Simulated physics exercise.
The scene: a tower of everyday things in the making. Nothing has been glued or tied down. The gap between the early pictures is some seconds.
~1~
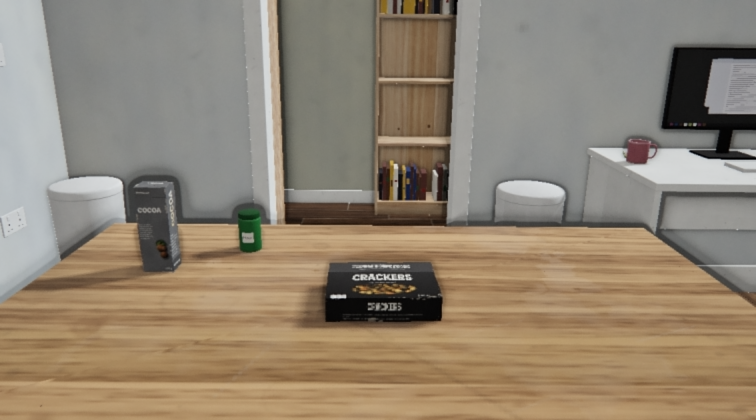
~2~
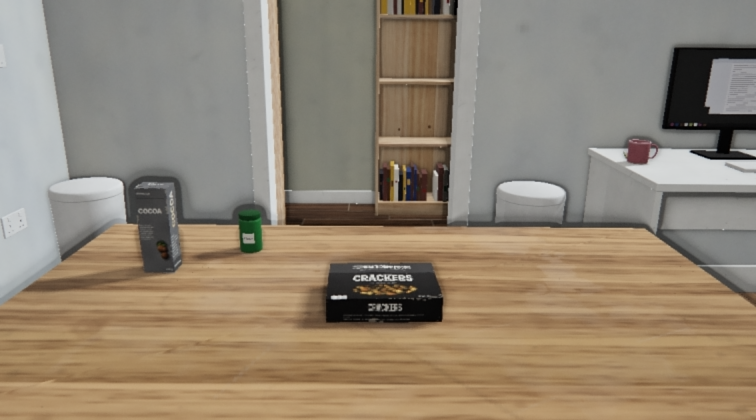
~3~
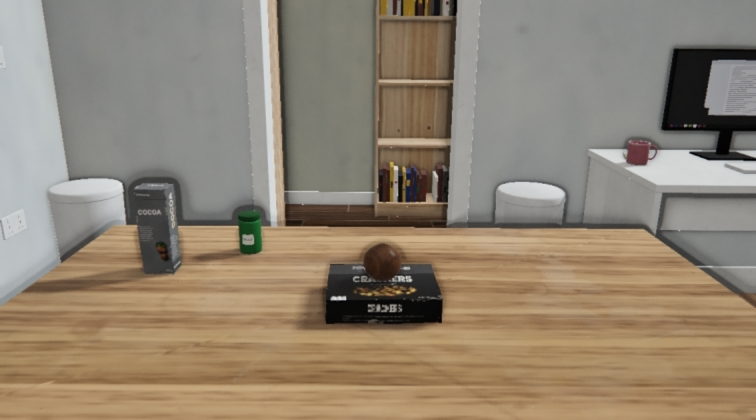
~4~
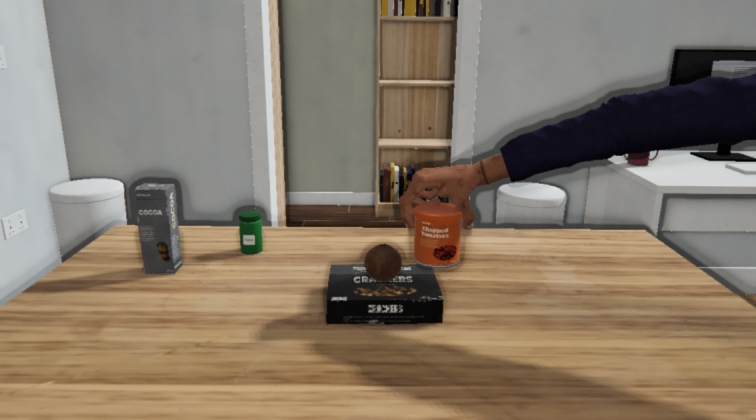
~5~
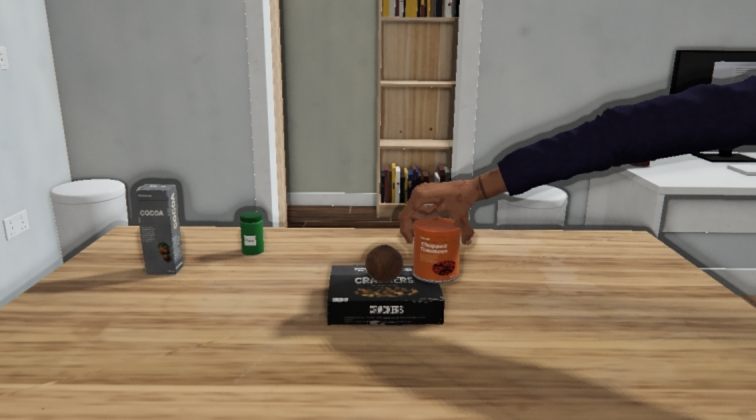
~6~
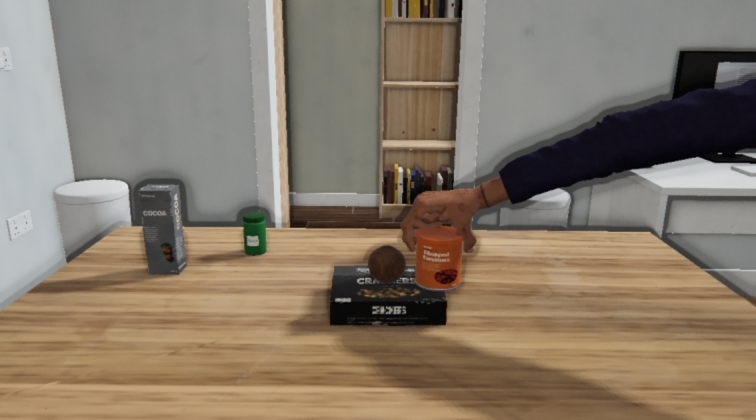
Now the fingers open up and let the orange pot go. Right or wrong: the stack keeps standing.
Right, it keeps standing.
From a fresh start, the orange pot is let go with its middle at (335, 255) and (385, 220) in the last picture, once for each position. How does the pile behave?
In the first case the pile remains standing, while in the second it collapses.
Then, 0.80 s past the last view, nothing moves.
Then, 2.00 s past the last view, orange pot resting near (439, 258).
Finally, all 5 still in place. Final places as the last picture's camera would see them, orange pot near (439, 258). The pile stays up.
